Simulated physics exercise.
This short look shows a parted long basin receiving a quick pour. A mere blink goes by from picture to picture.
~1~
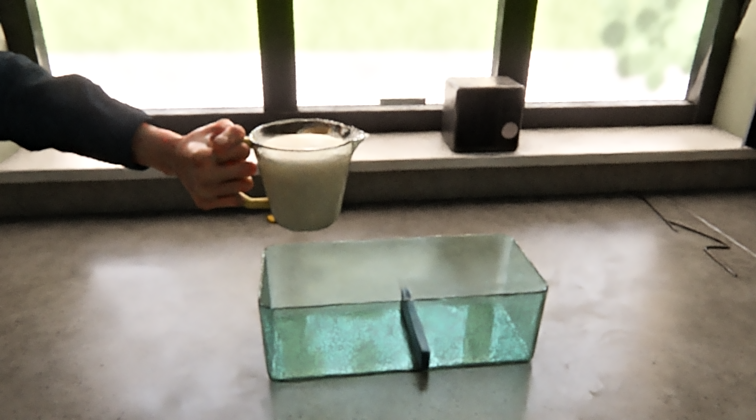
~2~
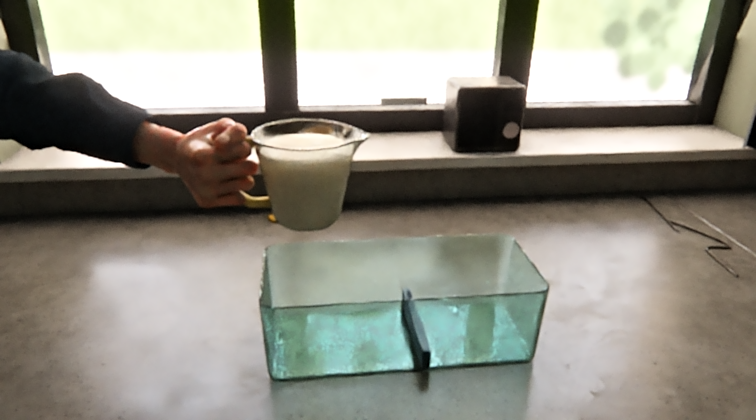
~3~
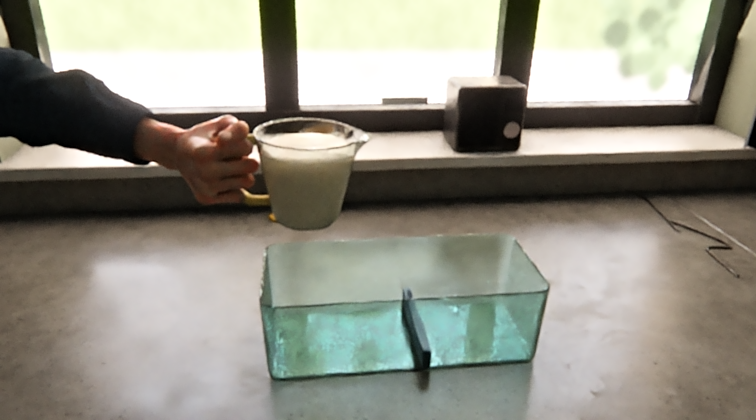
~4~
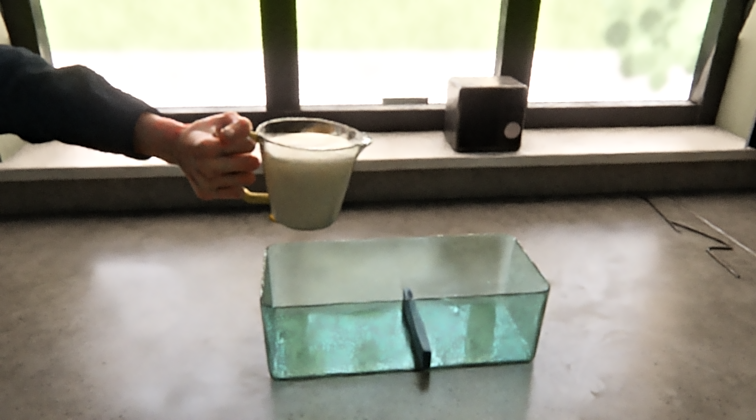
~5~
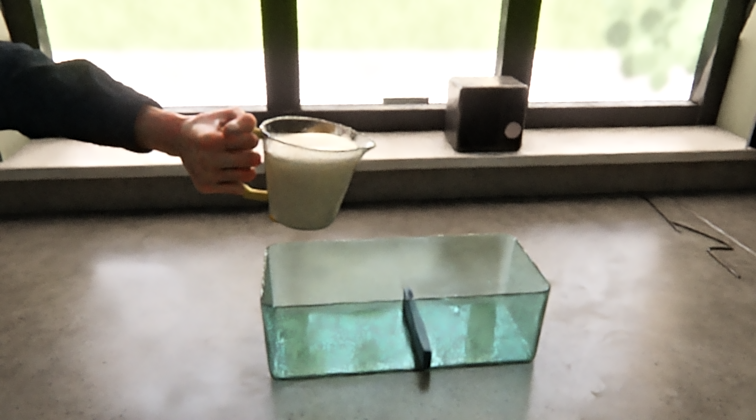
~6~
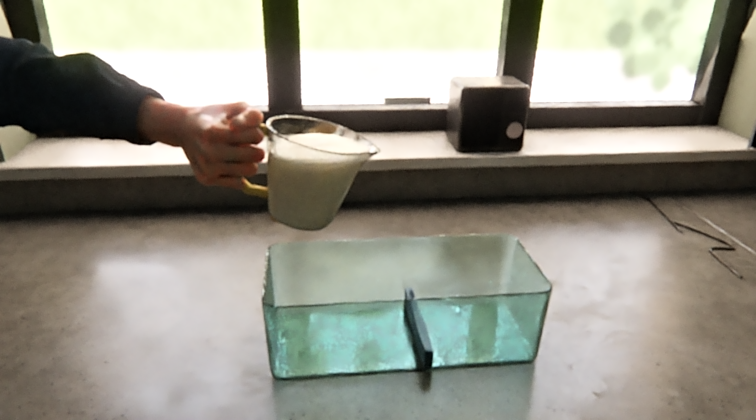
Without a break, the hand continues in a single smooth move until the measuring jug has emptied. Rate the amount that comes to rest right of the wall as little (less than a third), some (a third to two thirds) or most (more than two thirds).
Some.
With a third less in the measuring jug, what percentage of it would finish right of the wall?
About 25 in a hundred.
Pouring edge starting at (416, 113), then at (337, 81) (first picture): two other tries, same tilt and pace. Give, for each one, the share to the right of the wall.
About 90 per cent, then about 20 per cent.
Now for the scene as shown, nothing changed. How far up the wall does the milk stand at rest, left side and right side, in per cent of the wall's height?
Left about 30, right about 50.
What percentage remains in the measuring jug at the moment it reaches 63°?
I'd put it near 70 %.
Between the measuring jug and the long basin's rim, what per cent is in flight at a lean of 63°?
It's close to 20 per cent.
A moment on, the measuring jug is tipped part way and 70 per cent is still to pour, 2 is left of the wall and 9 right of it.
Next, the measuring jug is tipped on its side and 19 per cent is still to pour, 21 is left of the wall and 45 right of it.
Then the measuring jug is tipped on its side and 1 per cent is still to pour, 46 is left of the wall and 49 right of it.
Later the measuring jug is tipped on its side and 0 per cent is still to pour, 49 is left of the wall and 50 right of it.
In the end 49 per cent lies left of the wall, 50 right of it and 1 outside.
